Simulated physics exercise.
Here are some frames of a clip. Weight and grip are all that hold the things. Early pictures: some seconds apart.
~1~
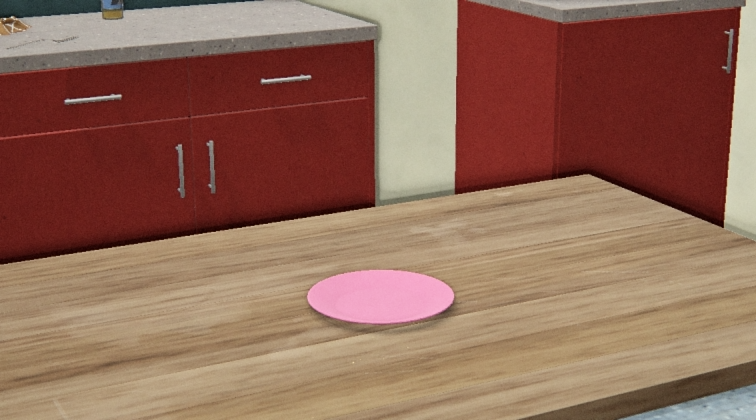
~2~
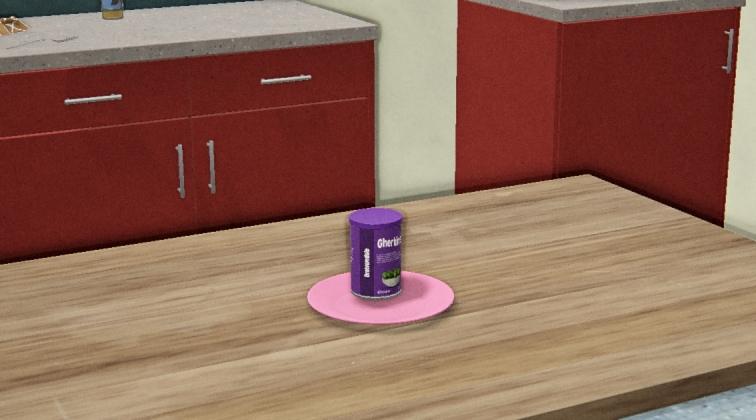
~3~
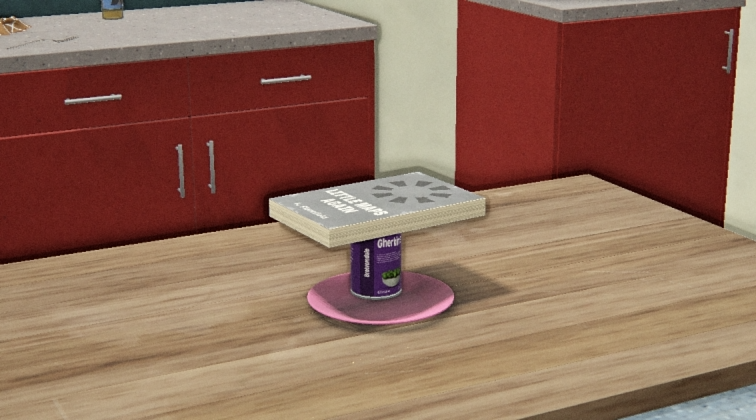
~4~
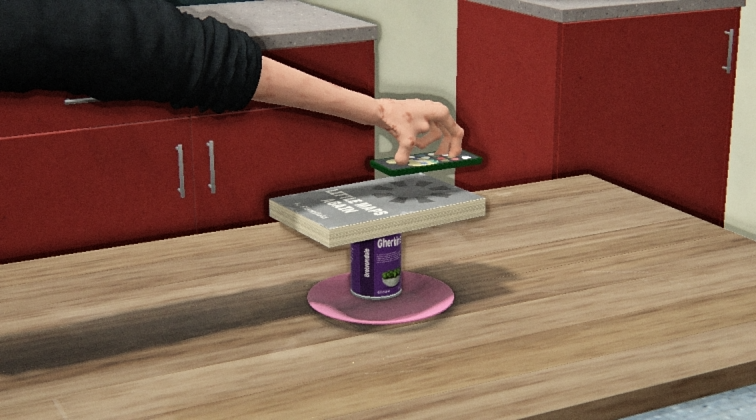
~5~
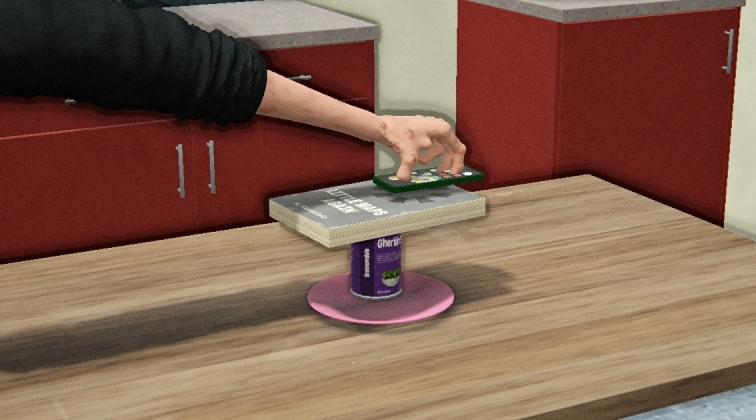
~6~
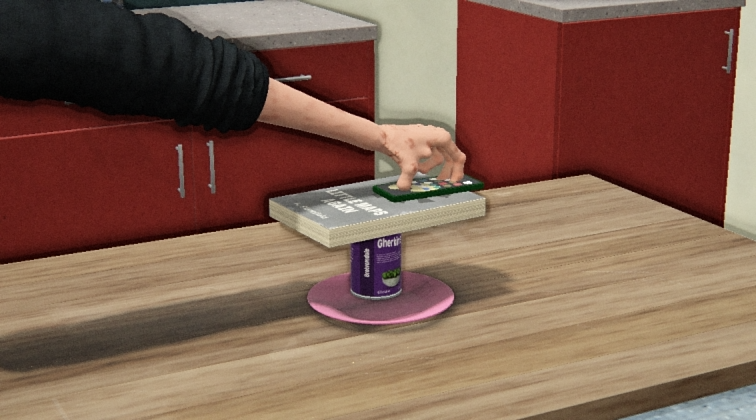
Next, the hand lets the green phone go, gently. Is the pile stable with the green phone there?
Safe.
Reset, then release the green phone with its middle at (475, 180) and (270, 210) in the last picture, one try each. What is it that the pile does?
On the first go it collapses, and on the second it collapses.
Then, 0.50 s on from there, no change.
Then, 1.30 s on from there, things are still on the move.
Then, 1.90 s on from there, no change.
Then, 2.60 s on from there, green phone resting near (430, 188).
In the end, all 4 unmoved. At the end, from the last picture's camera, green phone near (430, 188). The pile keeps its balance.
